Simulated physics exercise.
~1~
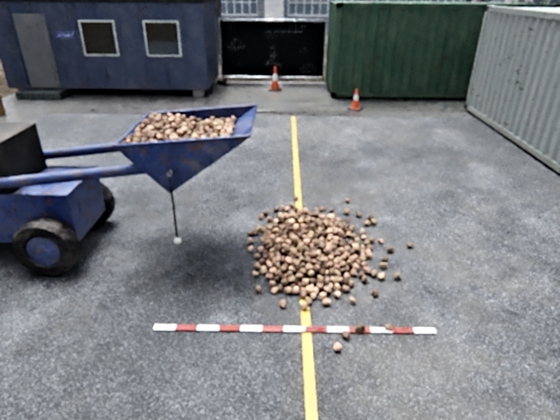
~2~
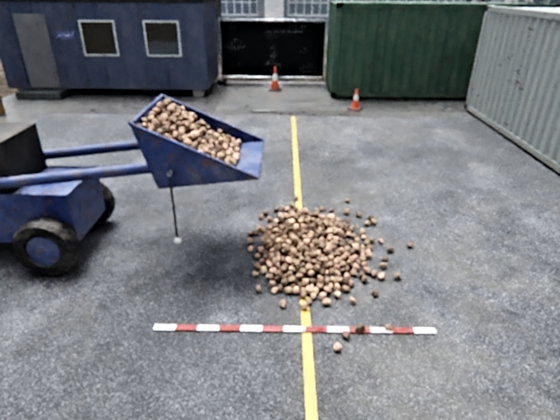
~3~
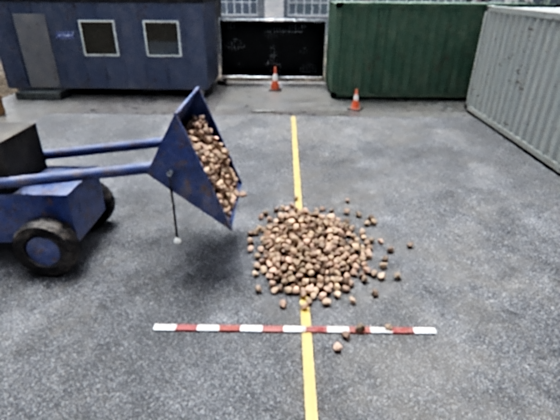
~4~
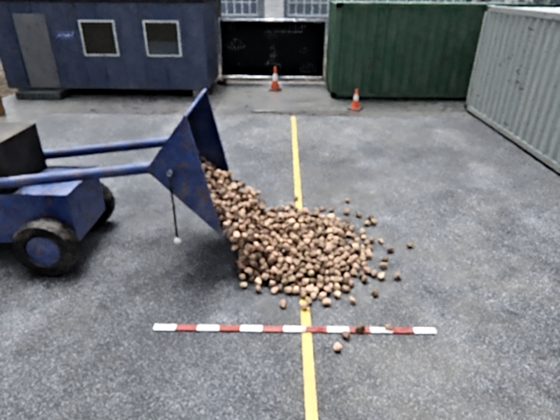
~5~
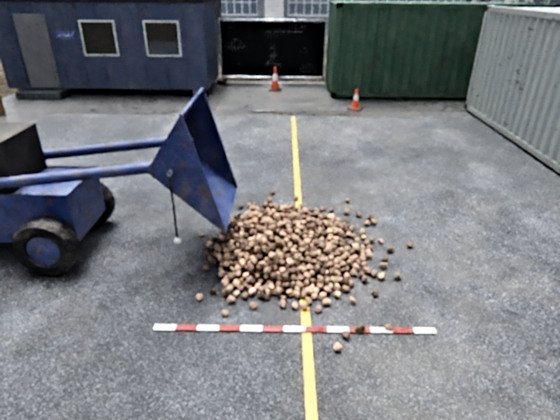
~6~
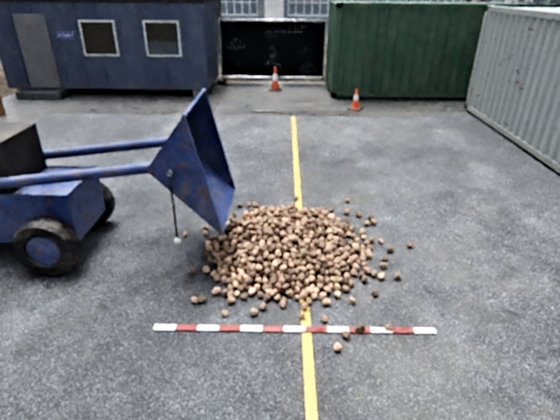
The clip opens on a blue loader at the left, its raised bucket full of brownish stones, beside a loose heap lying across a yellow line on grey ground. The bucket tips forward to the right, and the stones slide toward its lower lip. As it tilts steeply, they pour out onto the near side of the heap, spreading it to the left. The emptied bucket then rocks slightly back and forward again. It ends tipped steeply down beside a larger heap, most of the added stones resting left of the line, with the far side barely changed.
